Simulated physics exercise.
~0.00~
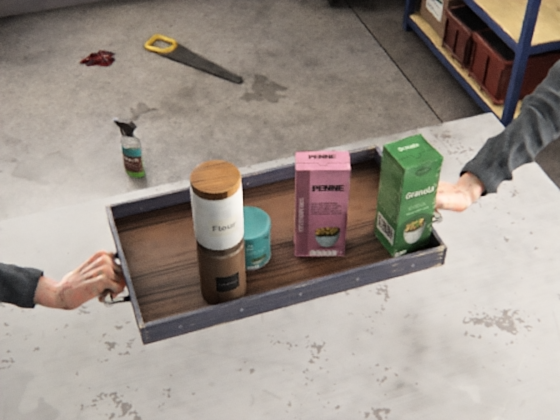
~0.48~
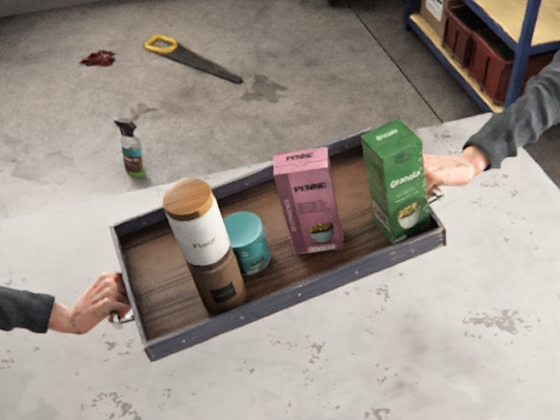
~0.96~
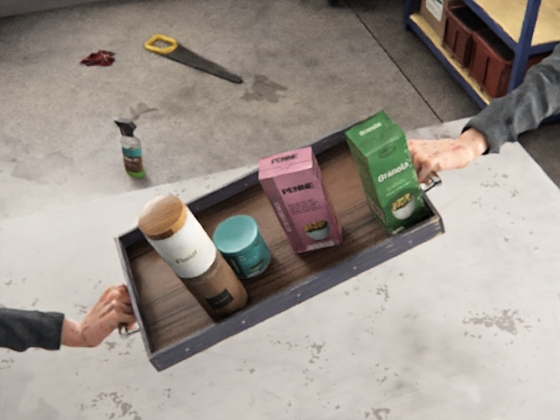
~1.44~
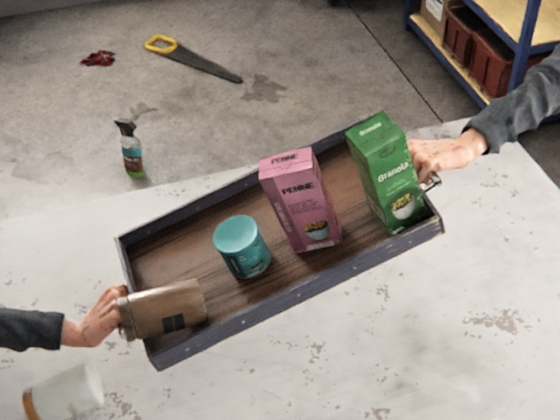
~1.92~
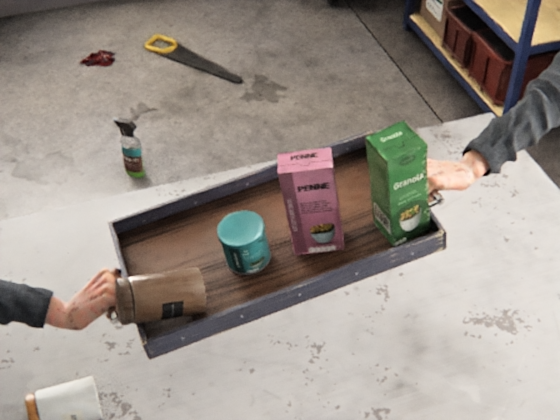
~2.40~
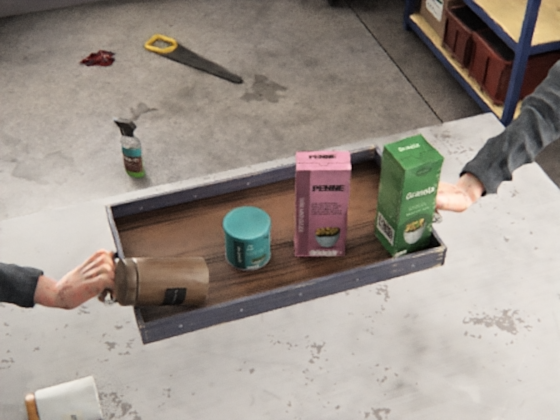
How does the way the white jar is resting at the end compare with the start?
At the start the white jar stands upright on top of the brown jar, and at the end it lies on its side off the tray, at the lower left.
Two hands hold a wooden tray with a dark rim above a pale, worn surface, seen from above in a workshop with a saw and a spray bottle behind. On it stand a white jar stacked on a brown jar at left, a turquoise tin, a pink packet and a green carton at right. The tray tips left edge down, and the stacked jars lean, then topple. The white jar drops off onto the pale surface at lower left, while the brown jar lies at the tray's left end. The tray levels again with the other three still upright.
